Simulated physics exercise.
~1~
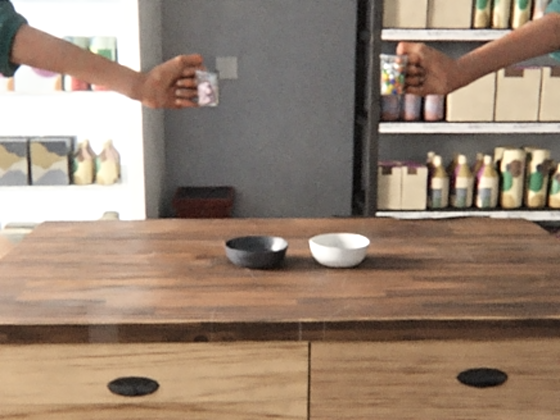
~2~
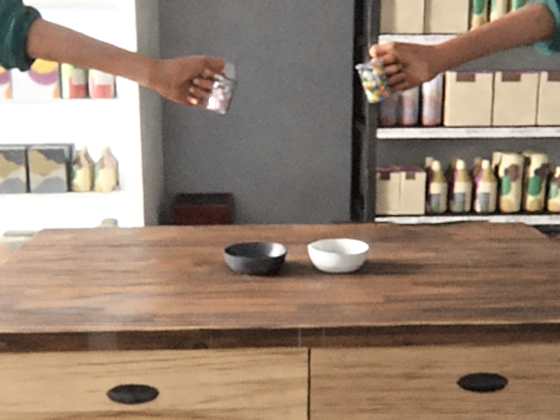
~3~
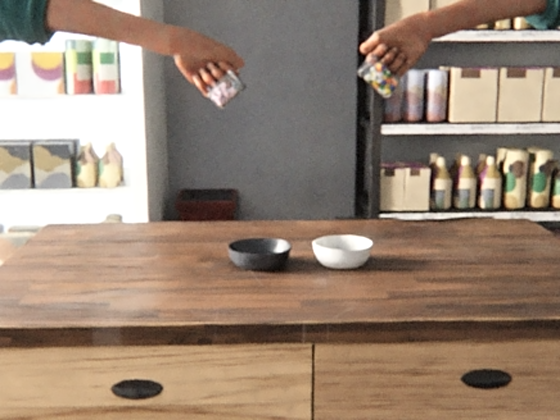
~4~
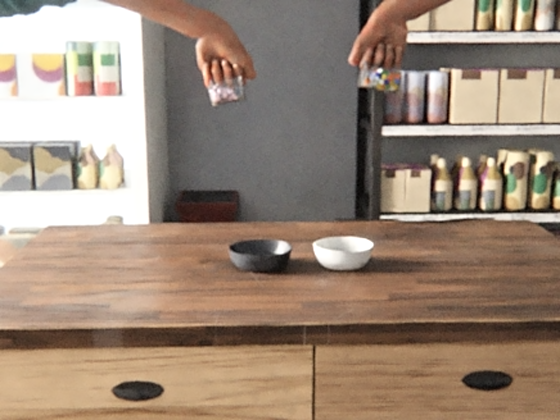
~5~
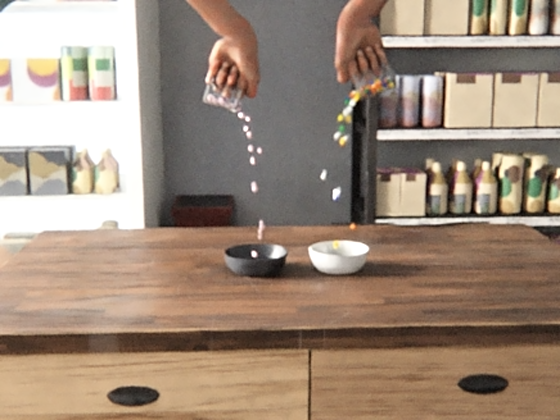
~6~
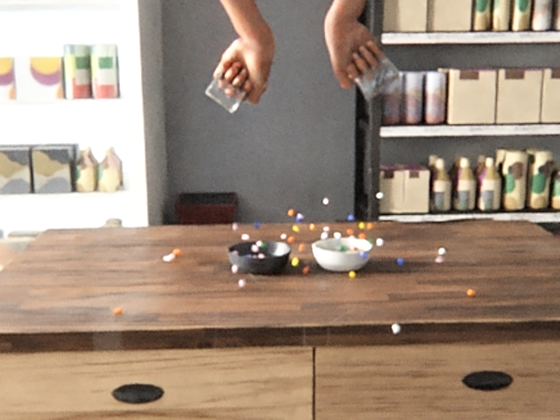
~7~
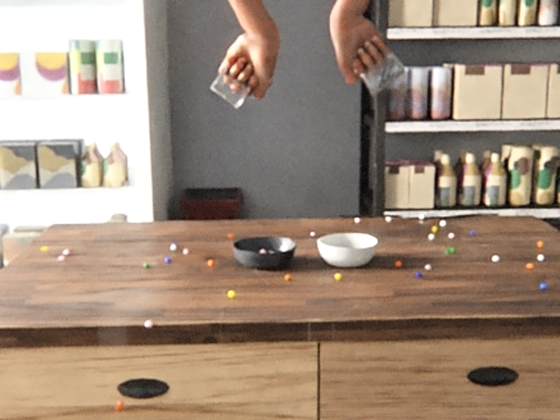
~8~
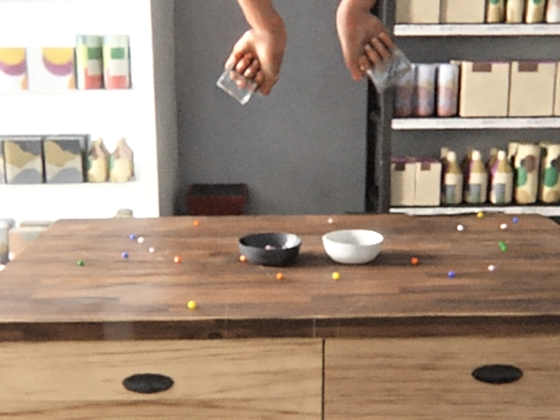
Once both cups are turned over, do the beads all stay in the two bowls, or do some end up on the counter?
Some end up on the counter. Both the black bowl on the left and the white bowl on the right lose some of their beads.
